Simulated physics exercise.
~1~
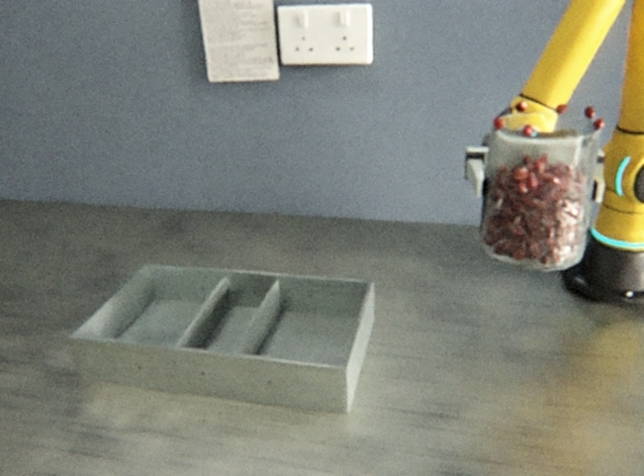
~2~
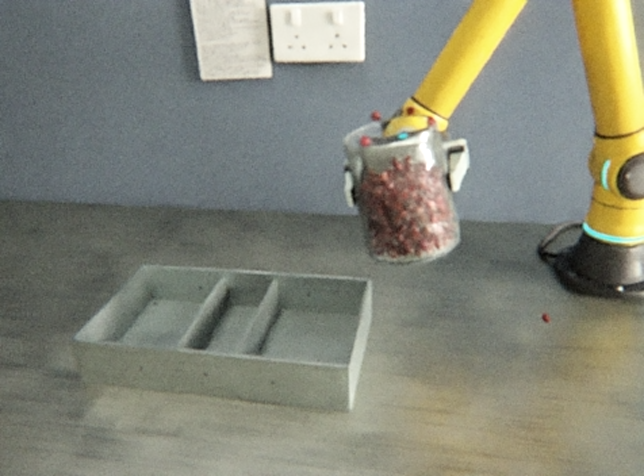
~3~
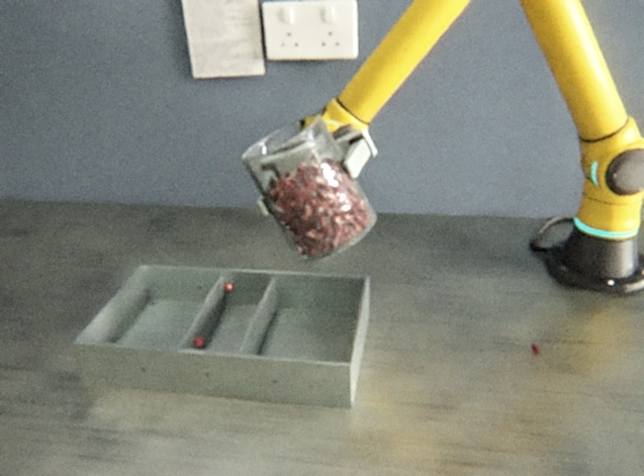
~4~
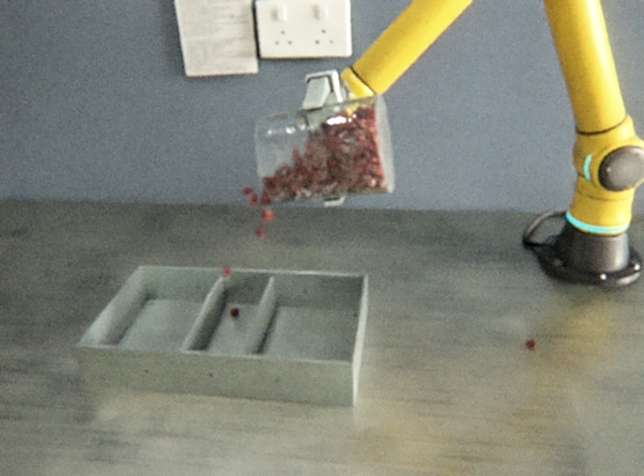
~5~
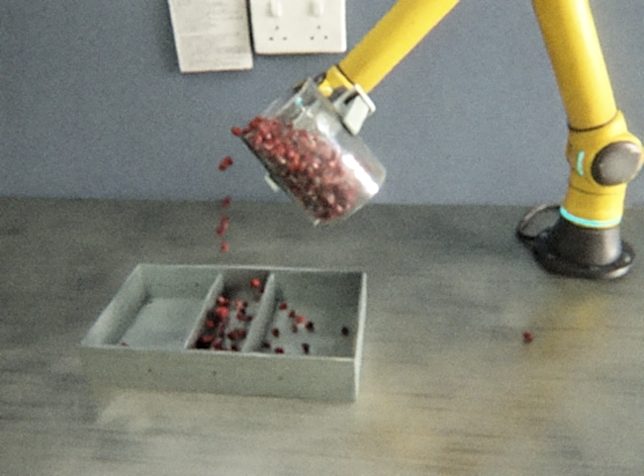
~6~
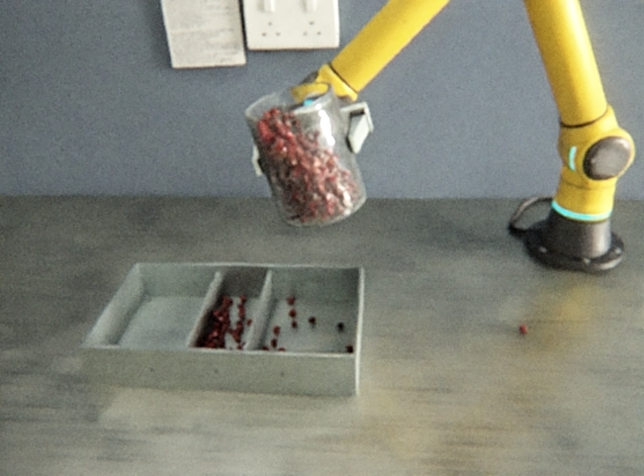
A yellow robot arm carries a clear cup left, tips some red beans into a divided tray, then tilts it back up.
